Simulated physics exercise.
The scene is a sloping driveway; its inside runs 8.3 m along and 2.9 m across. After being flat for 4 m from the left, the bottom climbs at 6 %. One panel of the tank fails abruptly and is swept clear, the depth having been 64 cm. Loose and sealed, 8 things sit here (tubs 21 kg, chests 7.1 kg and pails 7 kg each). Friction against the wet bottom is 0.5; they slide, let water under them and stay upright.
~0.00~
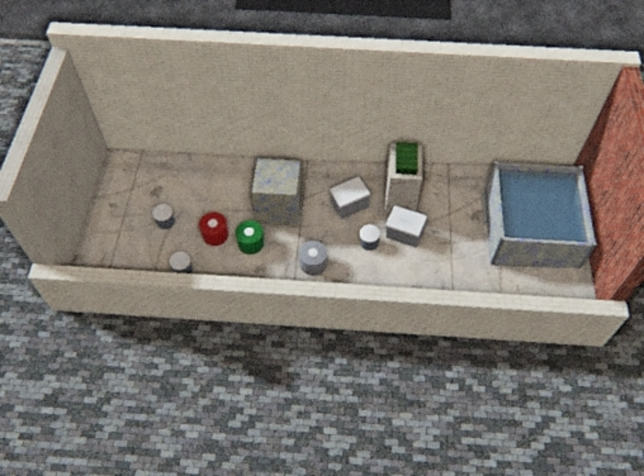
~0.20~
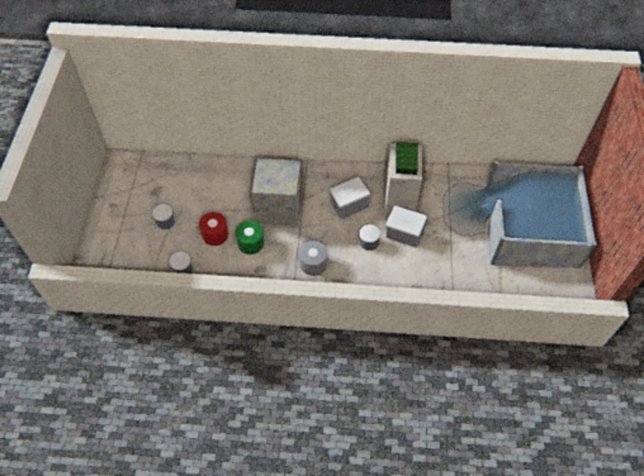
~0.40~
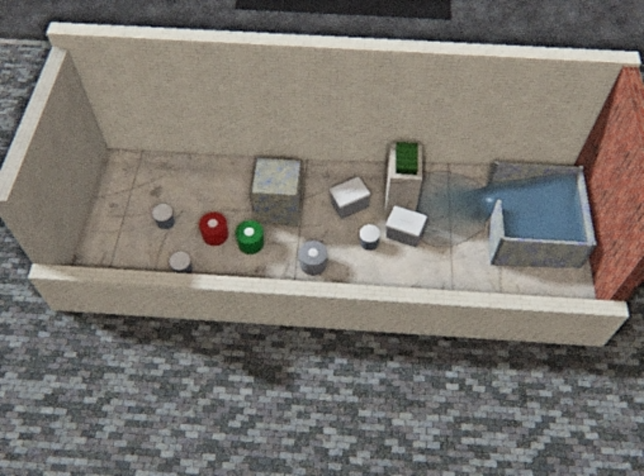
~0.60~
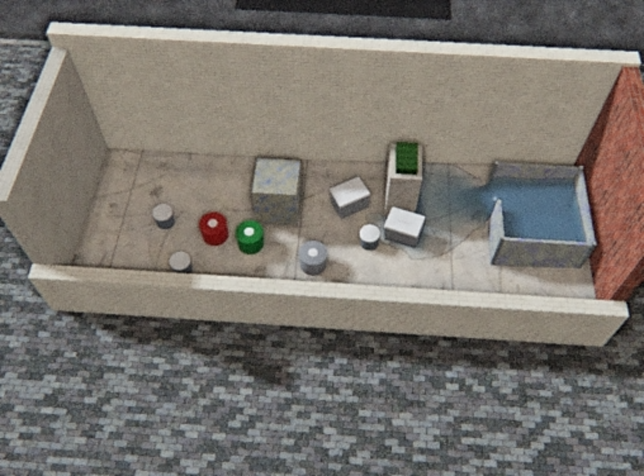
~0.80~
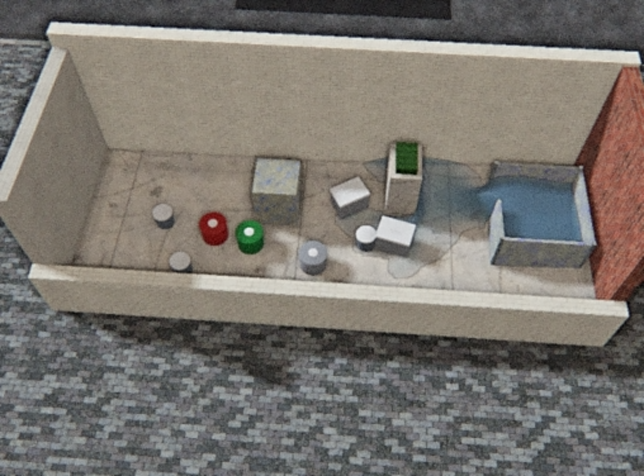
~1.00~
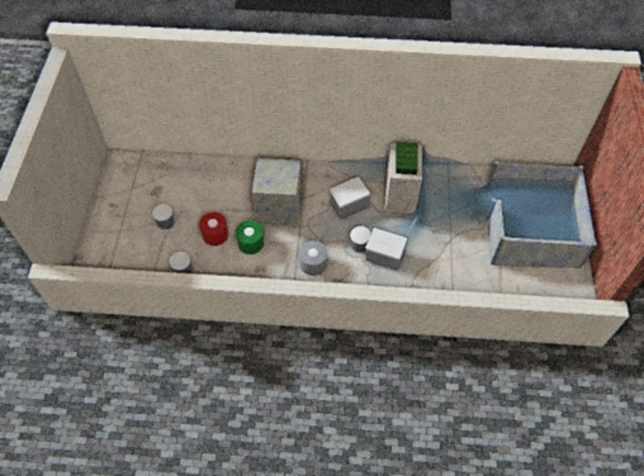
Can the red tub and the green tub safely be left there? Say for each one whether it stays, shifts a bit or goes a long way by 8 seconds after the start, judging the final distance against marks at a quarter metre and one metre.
The red tub is left close by, the green tub is left close by.
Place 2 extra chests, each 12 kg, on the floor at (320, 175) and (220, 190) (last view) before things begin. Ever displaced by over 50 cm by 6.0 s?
In turn: Past it, over.
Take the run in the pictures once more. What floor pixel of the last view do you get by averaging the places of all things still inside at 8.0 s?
That lands at roughly (235, 223).
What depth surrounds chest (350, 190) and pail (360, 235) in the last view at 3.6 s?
Depth approx. 7 cm / 7 cm.
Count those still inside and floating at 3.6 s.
By my count, 2.
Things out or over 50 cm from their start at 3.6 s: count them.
3.
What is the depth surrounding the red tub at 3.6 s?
Depth: About 2 cm.
After 1.6 s the red tub is near (213, 223), 0.0 m from its start, aground; the green tub is near (249, 232), 0.0 m from its start, aground; 1 afloat.
After 3.6 s the red tub is near (213, 223), 0.0 m from its start, aground; the green tub is near (248, 231), 0.0 m from its start, aground; 2 afloat.
After 5.6 s the red tub is near (213, 223), 0.0 m from its start, aground; the green tub is near (248, 231), 0.0 m from its start, aground; 3 afloat.
After 8.0 s the red tub is near (213, 223), 0.0 m from its start, aground; the green tub is near (248, 231), 0.0 m from its start, aground; 3 afloat.
